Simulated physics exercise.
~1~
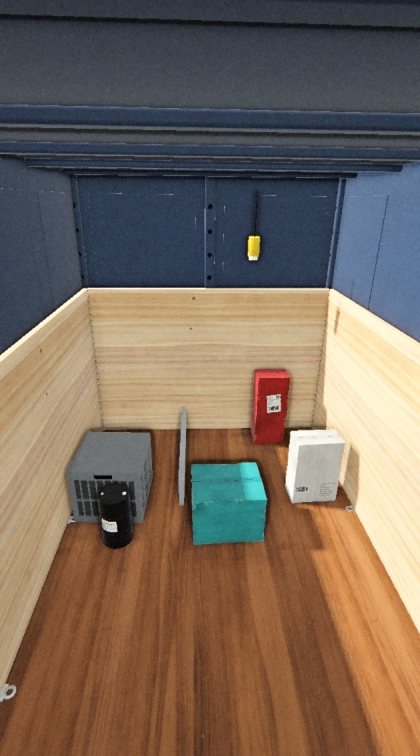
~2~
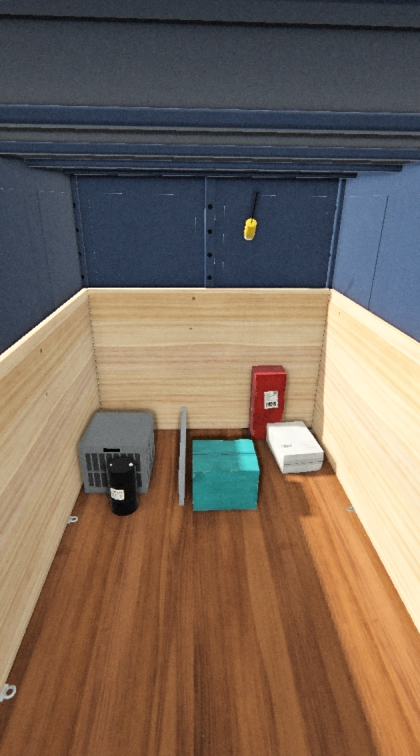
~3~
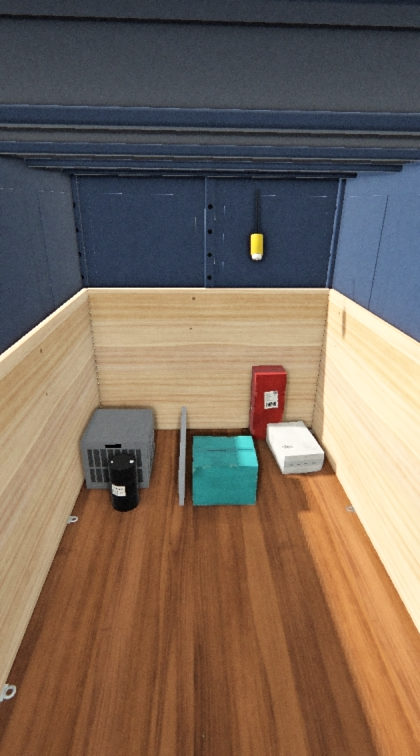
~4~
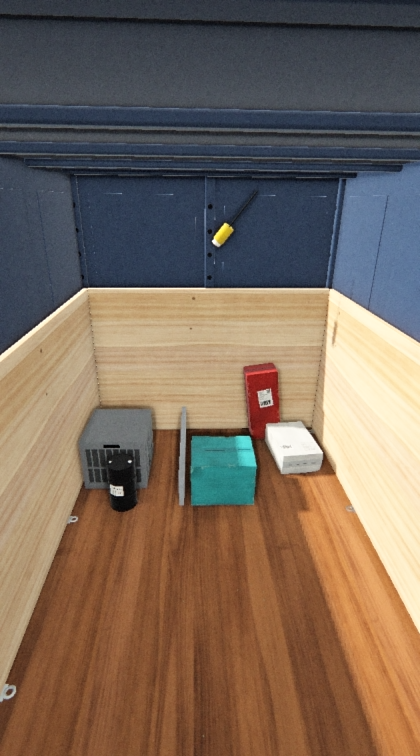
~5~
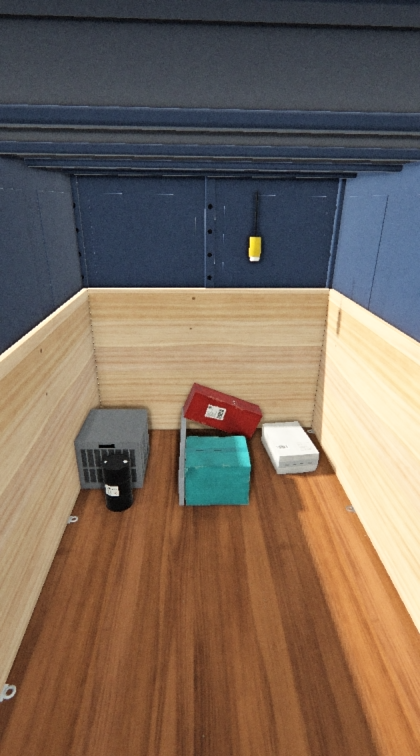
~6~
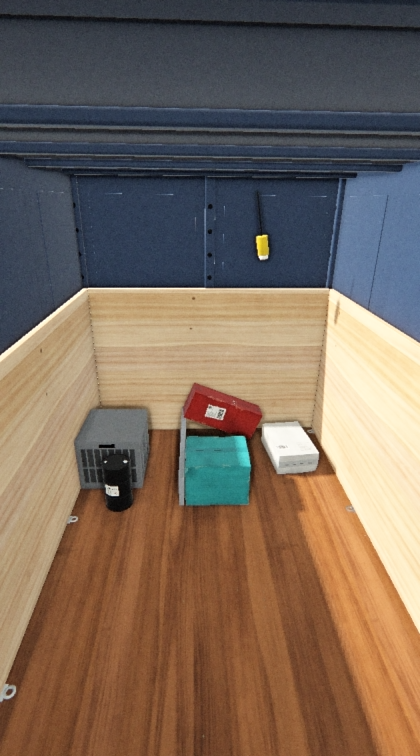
White box tipping over as cargo slides forward in a van, then red box toppling left behind turquoise box, both staying down.
